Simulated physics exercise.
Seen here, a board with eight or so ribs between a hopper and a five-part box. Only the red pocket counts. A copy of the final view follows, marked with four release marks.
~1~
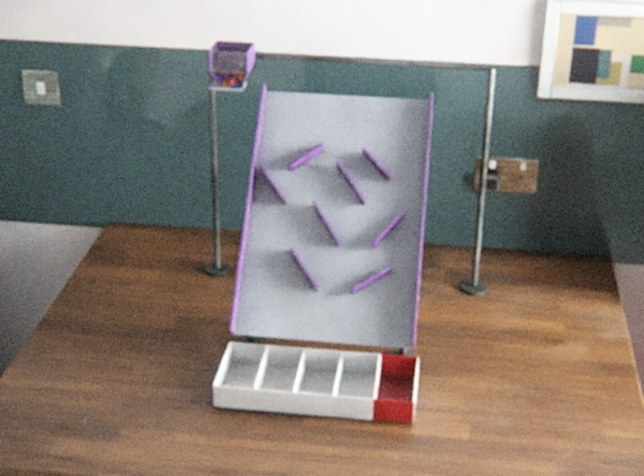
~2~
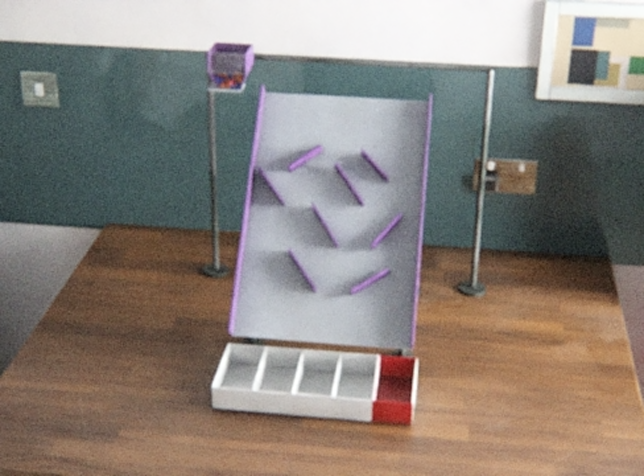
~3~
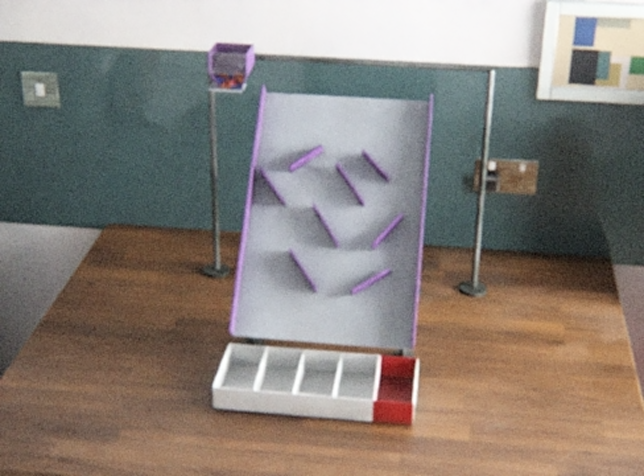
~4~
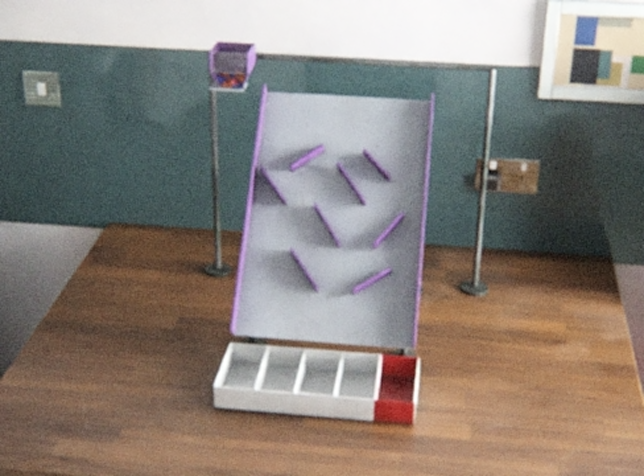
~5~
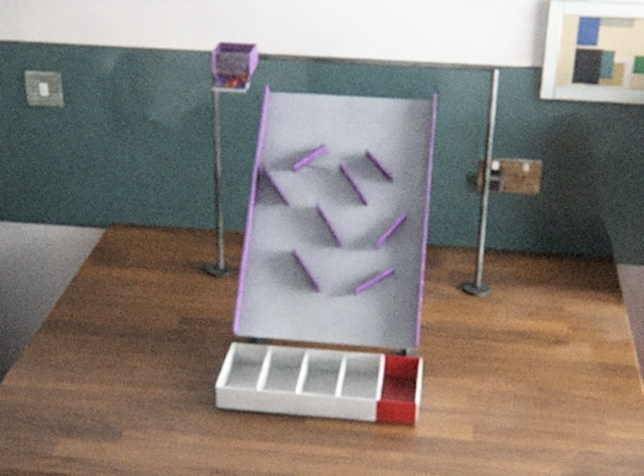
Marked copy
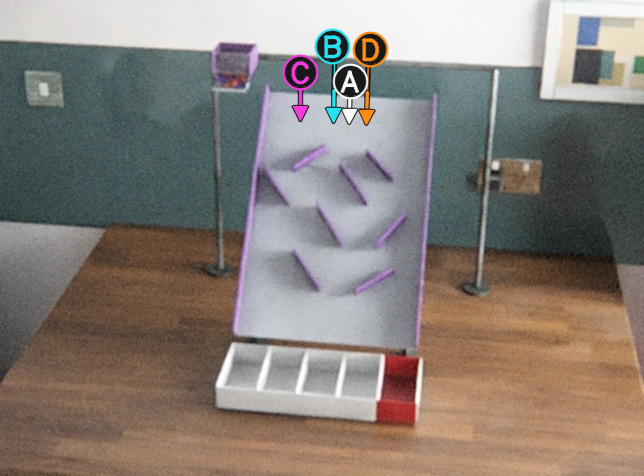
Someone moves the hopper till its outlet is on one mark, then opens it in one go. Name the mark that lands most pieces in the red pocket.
Use mark D.
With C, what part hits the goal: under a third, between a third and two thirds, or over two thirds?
Under a third.
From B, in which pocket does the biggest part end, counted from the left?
The third.
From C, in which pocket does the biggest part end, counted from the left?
It is the fourth one.
On the marked copy, mark A meets the board at (349, 118); mark B meets the board at (333, 117); mark C meets the board at (300, 115); mark D meets the board at (366, 119).
With A, a small part in the red pocket, most in other pockets, a small part outside the box.
With B, a small part in the red pocket, most in other pockets, a small part outside the box.
With C, a stray few in the red pocket, nearly all in other pockets, a small part outside the box.
With D, about a third in the red pocket, about half in other pockets, a small part outside the box.
